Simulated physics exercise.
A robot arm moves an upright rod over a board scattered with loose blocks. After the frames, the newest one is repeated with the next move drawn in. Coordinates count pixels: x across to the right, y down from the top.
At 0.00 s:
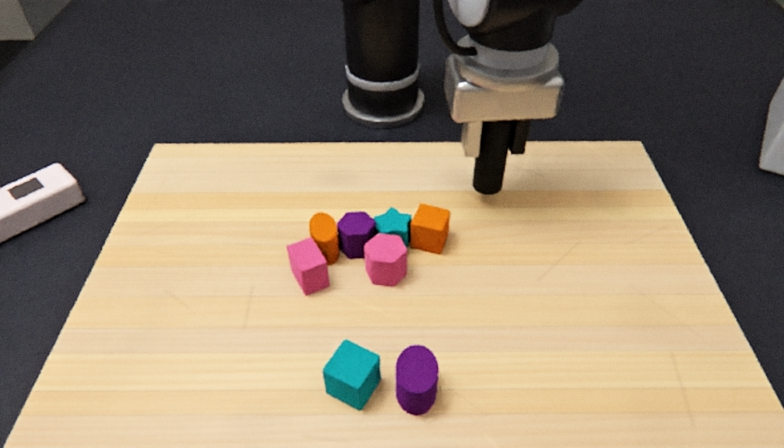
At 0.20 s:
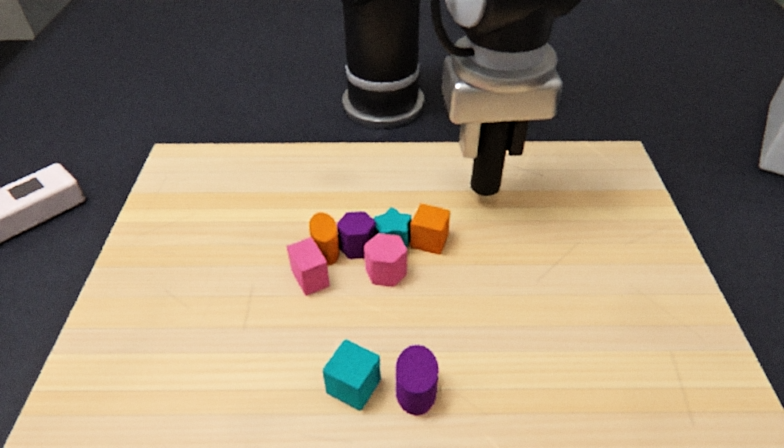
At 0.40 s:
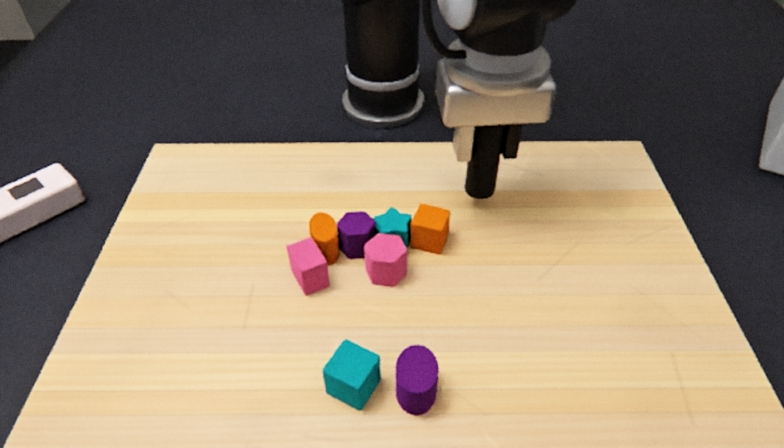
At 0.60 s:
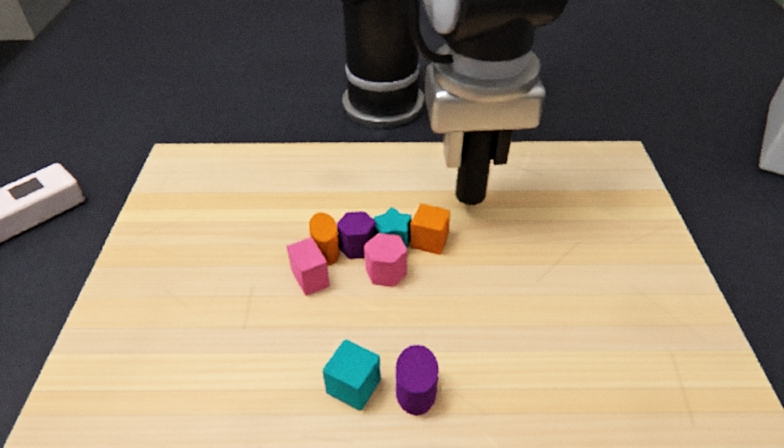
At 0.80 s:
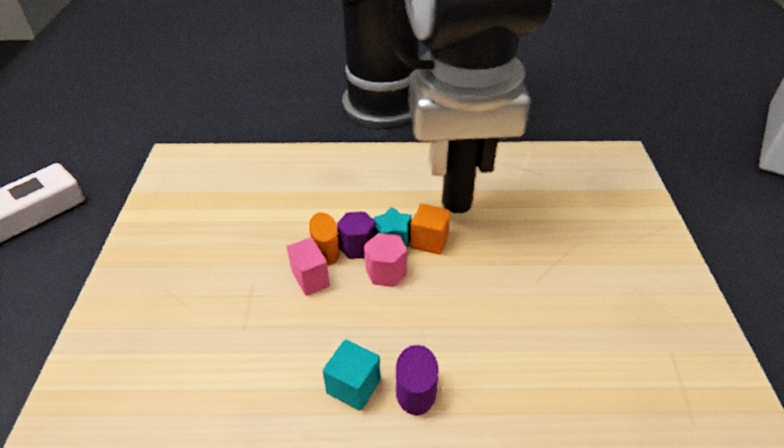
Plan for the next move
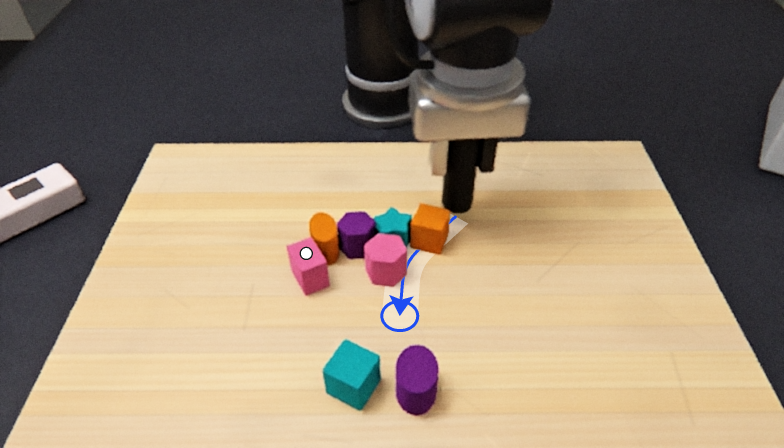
Robot arm lowering an upright black rod slowly leftward and nearer over a wooden board of colourful blocks, which stay still.
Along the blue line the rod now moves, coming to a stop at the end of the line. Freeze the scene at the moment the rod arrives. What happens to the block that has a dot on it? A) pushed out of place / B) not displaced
Letter B.
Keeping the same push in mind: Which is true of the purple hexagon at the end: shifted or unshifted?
It's moved.
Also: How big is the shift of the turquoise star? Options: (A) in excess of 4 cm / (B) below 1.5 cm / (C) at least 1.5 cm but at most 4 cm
The one that fits is C, at least 1.5 cm but at most 4 cm.
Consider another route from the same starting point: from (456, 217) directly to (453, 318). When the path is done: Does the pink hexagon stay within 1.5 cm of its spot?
In short: Yes.
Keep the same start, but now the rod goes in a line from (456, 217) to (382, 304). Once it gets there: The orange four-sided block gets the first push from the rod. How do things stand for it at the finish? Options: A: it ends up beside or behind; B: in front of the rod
Letter B.
The line goes from (456, 217) through (427, 242) and (404, 274) to (400, 316); the dot is on the pink rectangular block.
What follows on the original path. One third of the way, rod (427, 229); pink hexagon (376, 253); turquoise star (389, 221), turned 20° clockwise; orange four-sided block (413, 239).
Two thirds of the way, rod (404, 261); purple hexagon (344, 219), turned 15° clockwise; pink hexagon (358, 266), turned 20° clockwise; turquoise star (374, 232), turned 70° clockwise; orange four-sided block (395, 276).
At the end, rod (400, 303); pink rectangular block unmoved; purple hexagon (344, 219), turned 15° clockwise; pink hexagon (358, 266), turned 20° clockwise; turquoise star (374, 232), turned 70° clockwise; orange four-sided block (382, 319), turned 15° clockwise.
